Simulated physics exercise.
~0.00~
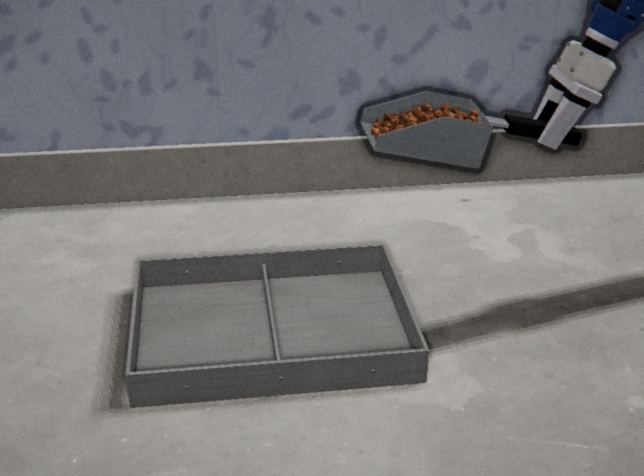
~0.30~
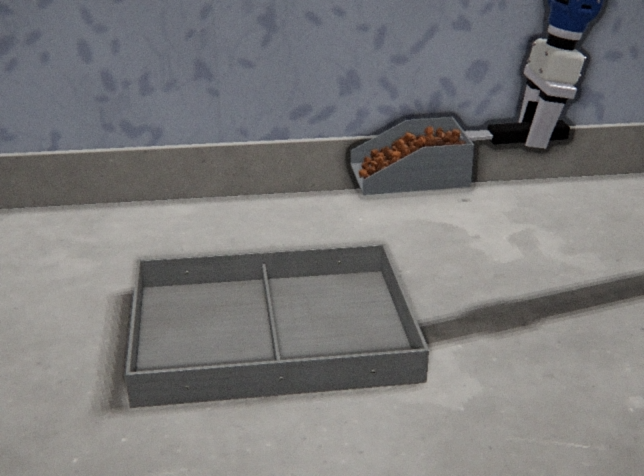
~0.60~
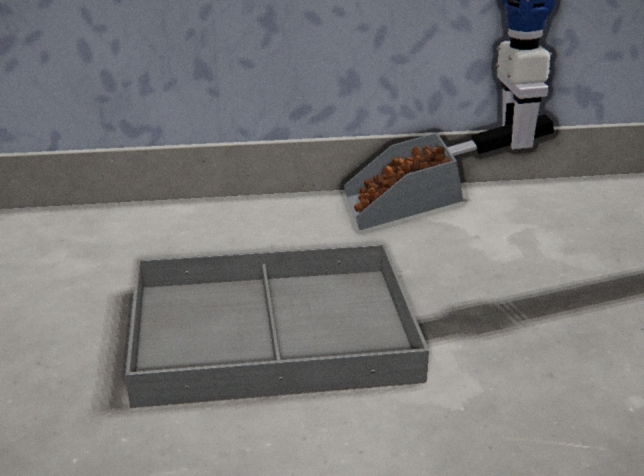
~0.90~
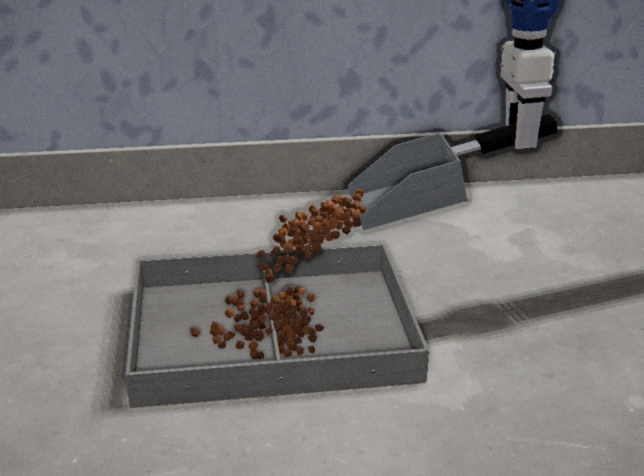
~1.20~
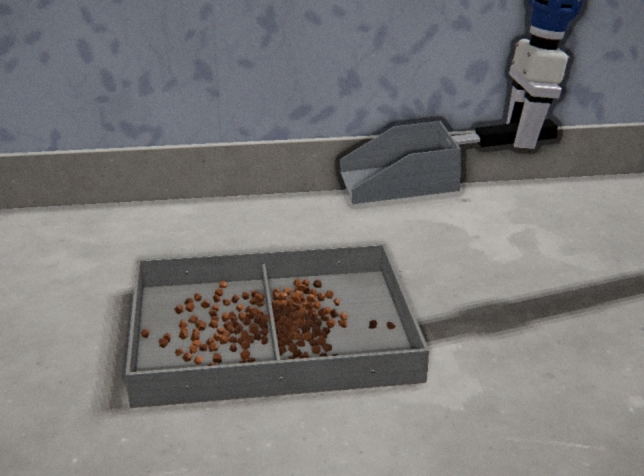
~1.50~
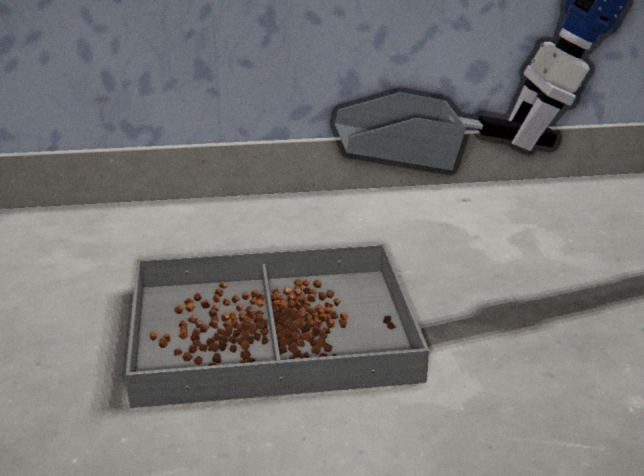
Robot arm tipping a grey scoop of brown pellets into a divided tray, scattering them across both sections, then lifting it away empty.
